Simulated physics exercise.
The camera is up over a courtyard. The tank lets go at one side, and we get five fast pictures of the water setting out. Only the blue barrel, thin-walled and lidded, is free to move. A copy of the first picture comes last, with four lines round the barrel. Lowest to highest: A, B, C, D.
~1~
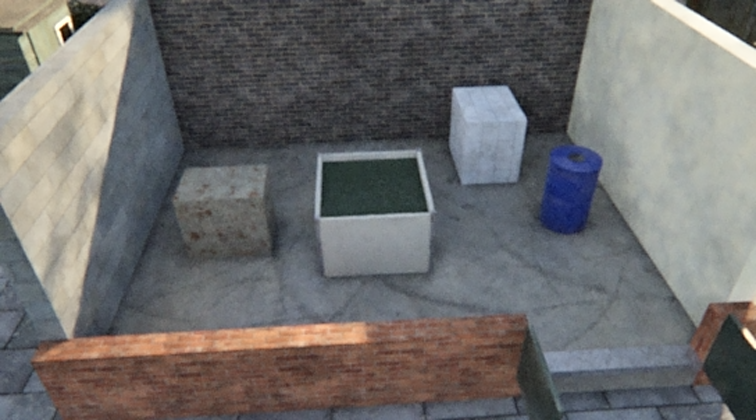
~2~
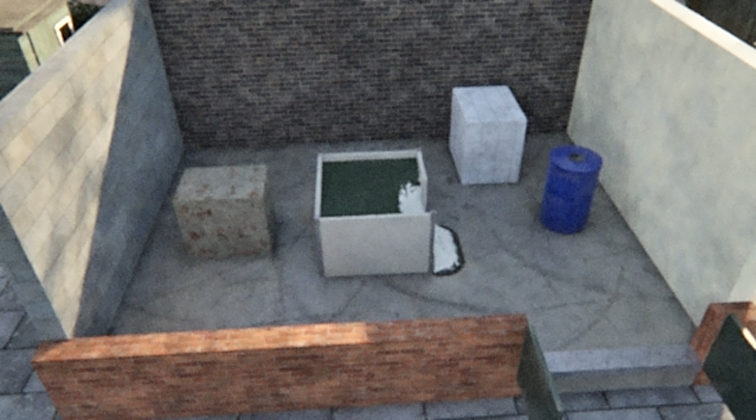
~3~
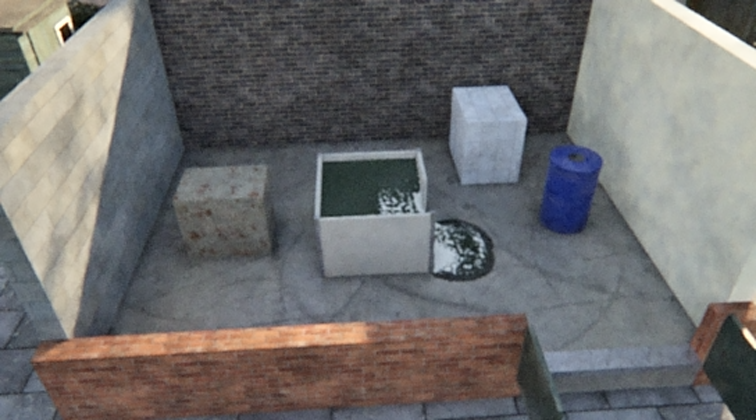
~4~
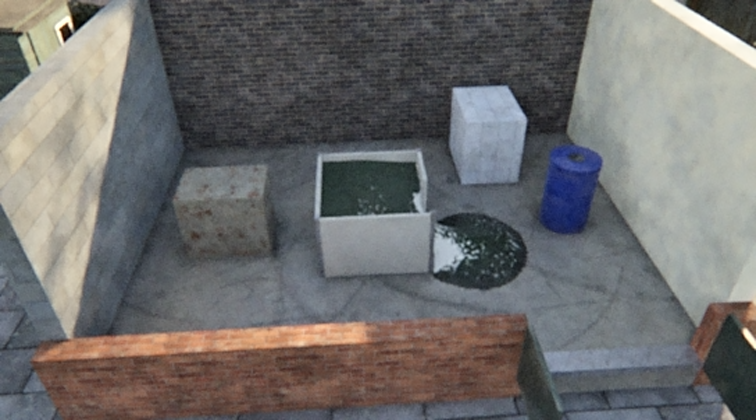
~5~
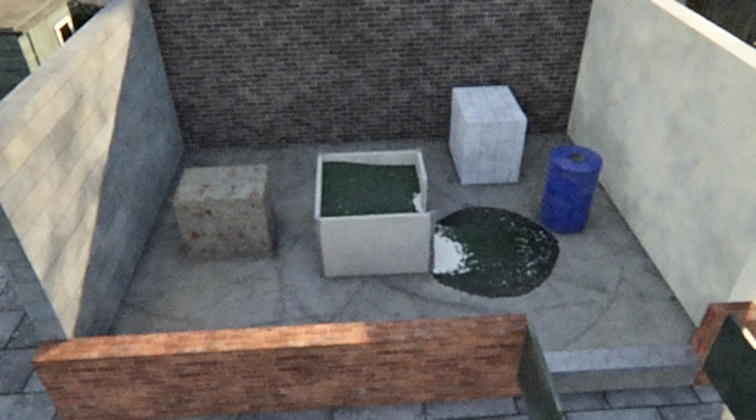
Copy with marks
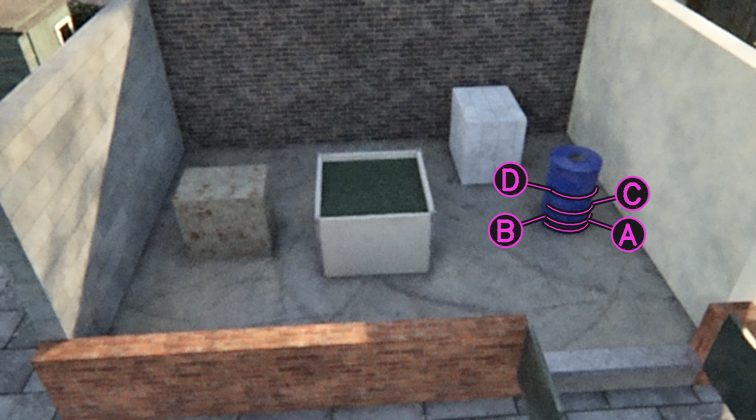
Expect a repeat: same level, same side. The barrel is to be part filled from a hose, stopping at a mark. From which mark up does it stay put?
It is C.
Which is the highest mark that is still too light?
That is mark B.
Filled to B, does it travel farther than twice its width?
No.
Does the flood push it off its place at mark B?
Yes, it does.
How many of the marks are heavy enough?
Two of them.
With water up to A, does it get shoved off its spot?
Yes, that goes wrong.
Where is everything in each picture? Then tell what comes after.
The first frame shows lid of the blue barrel at (576, 158); tank full, its middle at (372, 188); open gate at (617, 312).
In the second frame, 1 % of the ground wet, in view closest to the barrel at (453, 242).
In the third frame, 3 % of the ground wet, in view closest to the barrel at (478, 236).
In the fourth frame, 5 % of the ground wet, in view closest to the barrel at (516, 239).
The fifth frame shows lid of the blue barrel at (576, 158); 8 % of the ground wet, in view closest to the barrel at (539, 231).
On the marked copy, A at (571, 231); B at (573, 224); C at (575, 213); D at (579, 198); from the bottom up A, B, C, D.
Choosing A, it is pushed about 3 times its own width away.
Choosing B, it is pushed about half its own width away.
Choosing C, it does not move.
Choosing D, it does not move.
